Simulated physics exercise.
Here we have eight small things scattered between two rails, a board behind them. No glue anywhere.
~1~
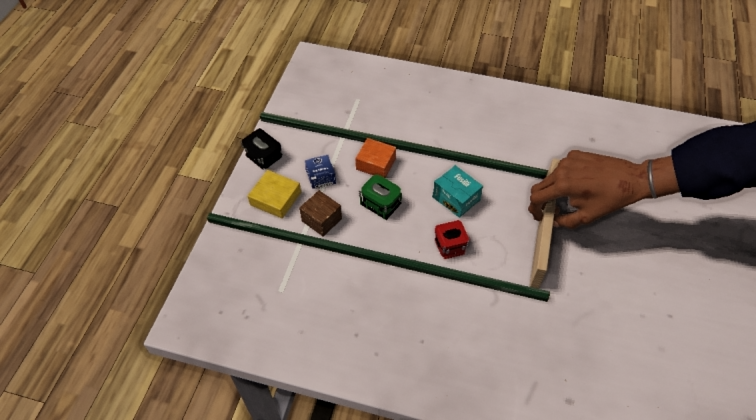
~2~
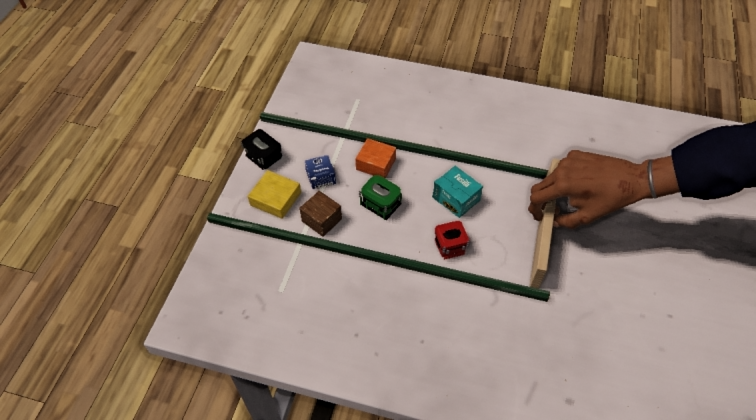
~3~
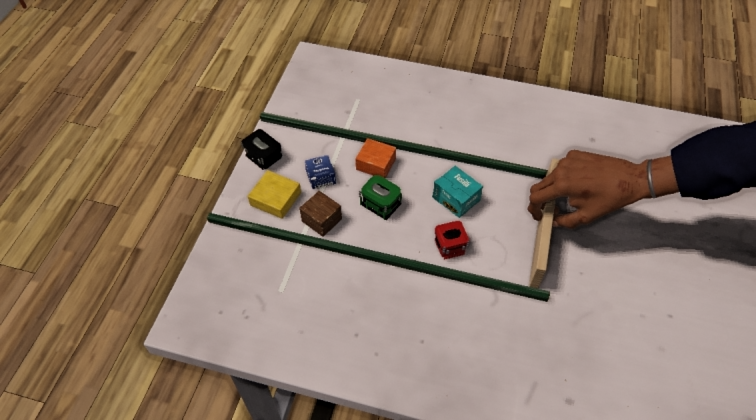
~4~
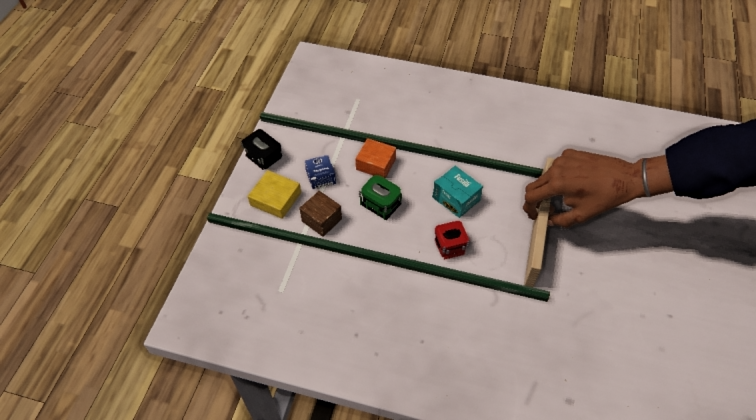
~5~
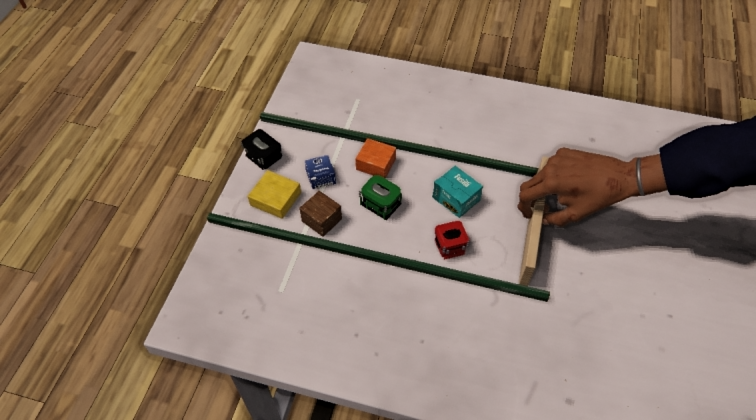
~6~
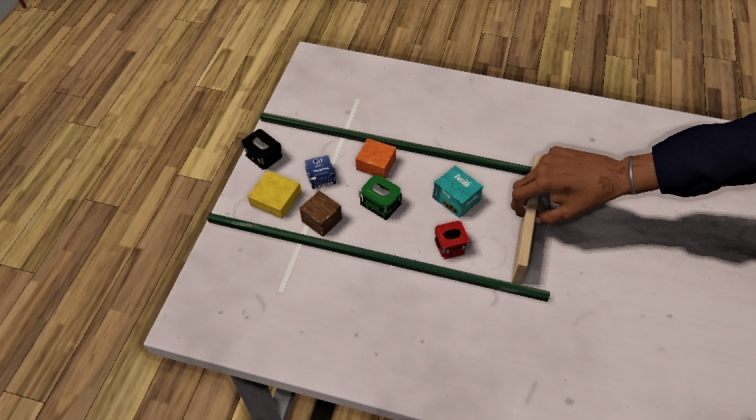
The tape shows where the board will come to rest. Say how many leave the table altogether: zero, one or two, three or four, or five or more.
Here the number that fall off is zero.
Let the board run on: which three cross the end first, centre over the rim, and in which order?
Earliest first: The black case, the yellow block, the blue box.
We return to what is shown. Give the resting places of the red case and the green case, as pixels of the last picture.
Near (300, 203) and (286, 177).
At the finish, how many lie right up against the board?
In contact: 2.
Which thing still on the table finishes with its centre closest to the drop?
It is the black case.
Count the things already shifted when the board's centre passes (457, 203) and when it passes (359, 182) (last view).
2 and 6.
Soon after, none off yet; black case at rest near (263, 150); yellow block at rest near (275, 194); blue box at rest near (320, 172).
In the end, the number that fall off is zero.
